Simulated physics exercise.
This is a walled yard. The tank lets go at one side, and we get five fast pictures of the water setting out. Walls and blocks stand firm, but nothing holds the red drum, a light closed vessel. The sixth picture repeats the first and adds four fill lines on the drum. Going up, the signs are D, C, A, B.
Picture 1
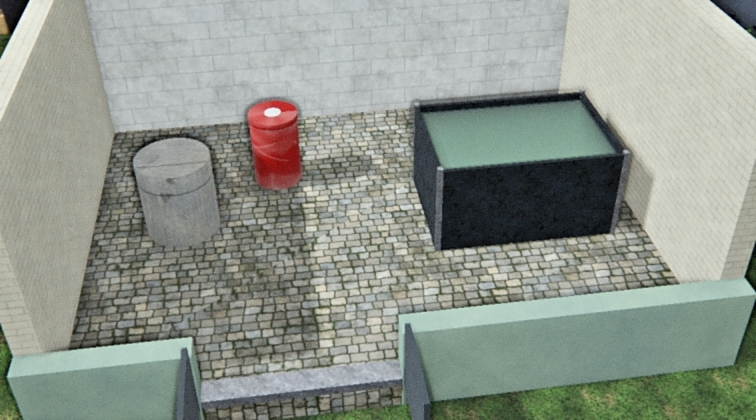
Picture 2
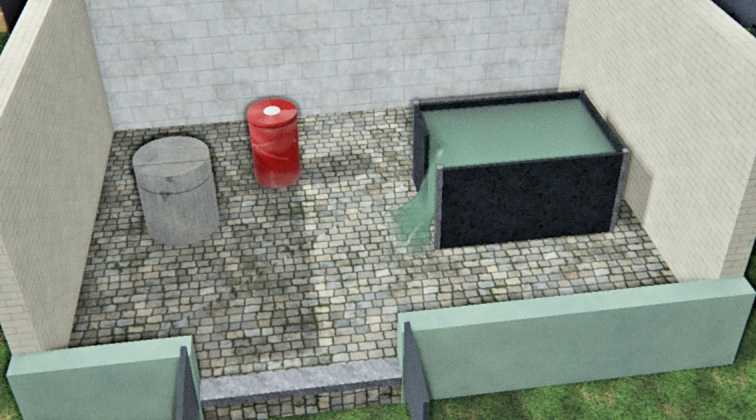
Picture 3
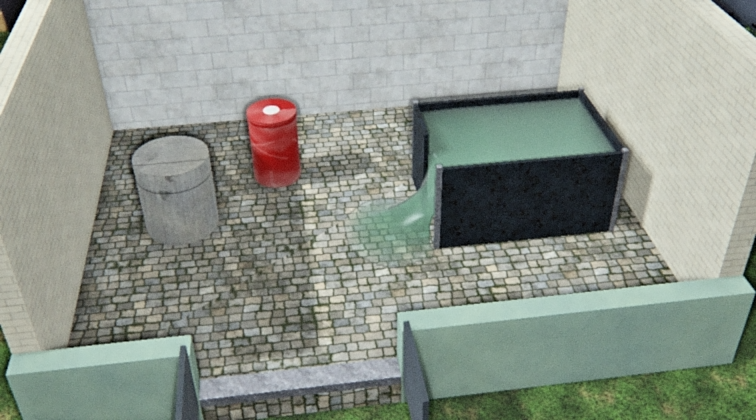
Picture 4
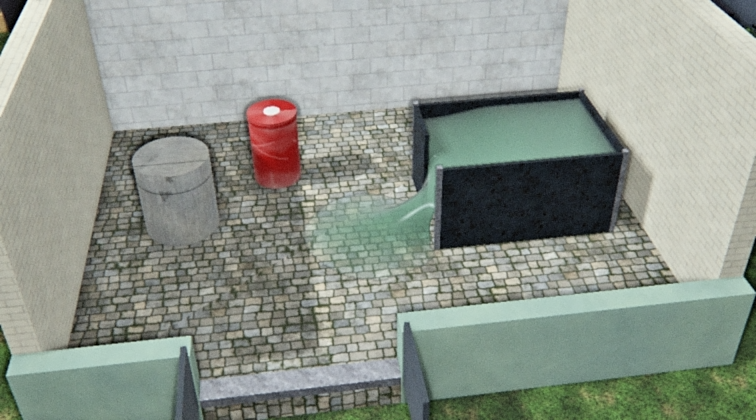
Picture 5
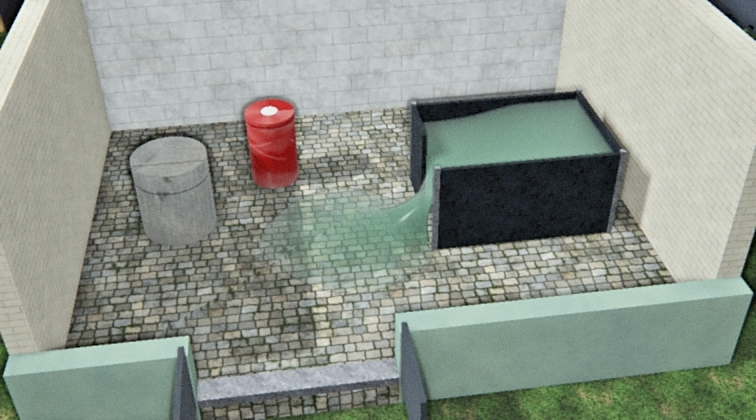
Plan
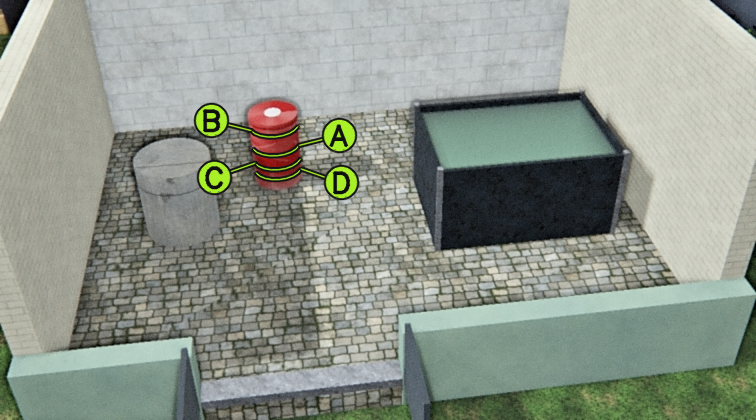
A walled yard paved with grey-brown cobbles is seen from a high, nearly still viewpoint, with grass beyond its low pale green front walls. A grey cylindrical bin stands at left, a red drum near the pale back wall, and a dark rectangular tank of green water at right. Water pours from the tank's left side and spreads leftward across the cobbles in a thin, widening sheet.
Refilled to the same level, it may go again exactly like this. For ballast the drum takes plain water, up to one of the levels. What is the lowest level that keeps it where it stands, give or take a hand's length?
The answer is mark D.
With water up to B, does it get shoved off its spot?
No.
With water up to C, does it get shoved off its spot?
No, that is safe.
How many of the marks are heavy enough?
All of the four.
In lime, A at (277, 155); B at (275, 136); C at (278, 169); D at (279, 179); from the bottom up D, C, A, B.
For mark A, it does not move.
For mark B, it does not move.
For mark C, it does not move.
For mark D, it does not move.
